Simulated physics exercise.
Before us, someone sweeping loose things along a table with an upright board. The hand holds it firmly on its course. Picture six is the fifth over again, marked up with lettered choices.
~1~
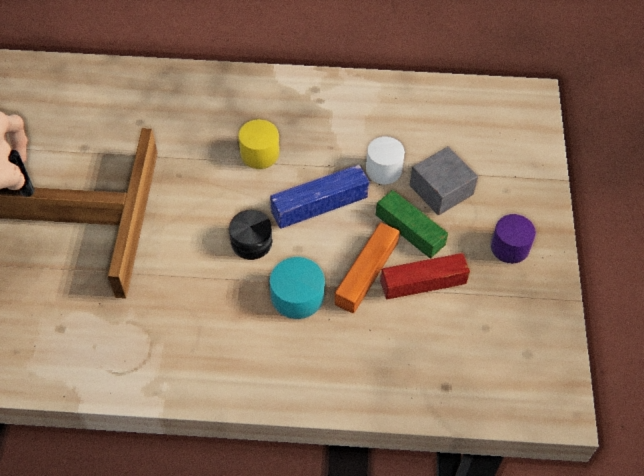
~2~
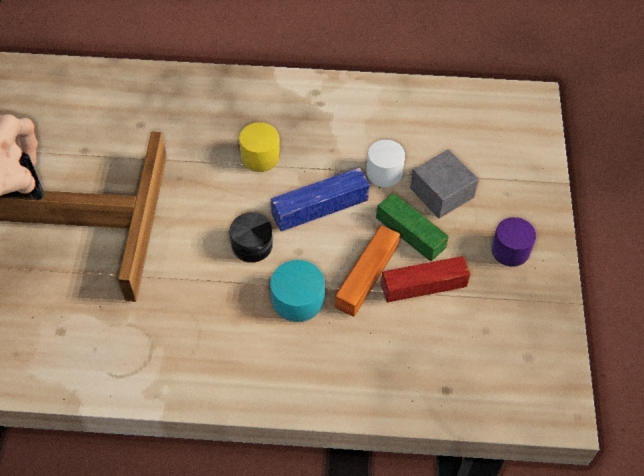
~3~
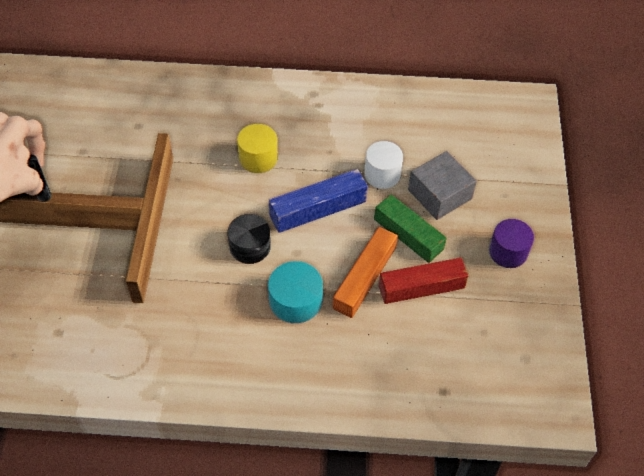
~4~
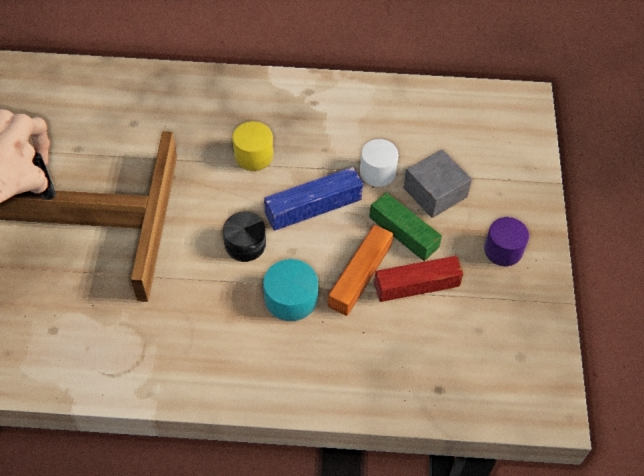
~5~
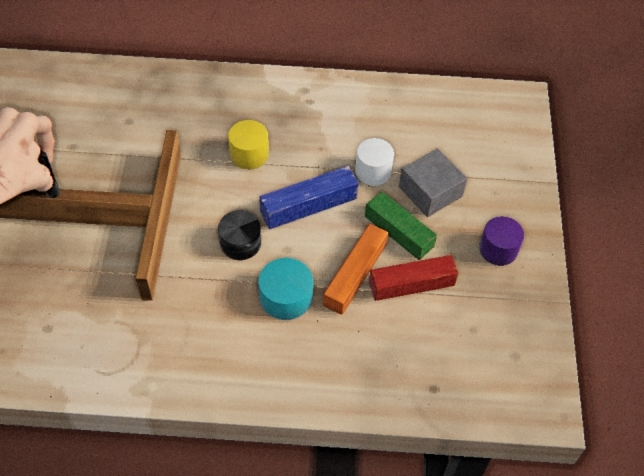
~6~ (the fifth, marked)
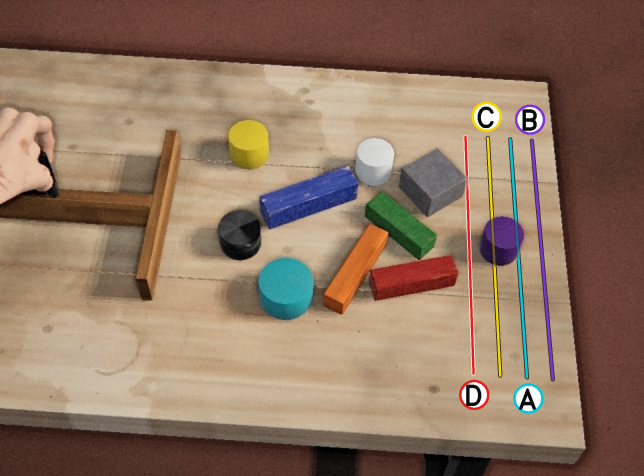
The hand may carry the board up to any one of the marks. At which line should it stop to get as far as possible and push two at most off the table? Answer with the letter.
At C, and not beyond.
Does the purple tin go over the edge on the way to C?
Yes.
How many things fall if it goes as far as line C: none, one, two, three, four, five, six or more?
Two.
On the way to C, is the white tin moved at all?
Yes.
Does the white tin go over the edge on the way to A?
By then, no.
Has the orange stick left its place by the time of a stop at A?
Yes.
On the copy, A at (518, 248); B at (541, 249); C at (494, 246); D at (469, 245).
On C. First, board (279, 208); yellow tin (278, 137); turquoise tin (306, 291).
Then, board (401, 216); purple tin (517, 242); red bar (519, 285).
Finally, board (495, 222); purple tin over the edge; red bar over the edge; two fallen.
By contrast, A drops five; B drops six; D is within the limit but short.
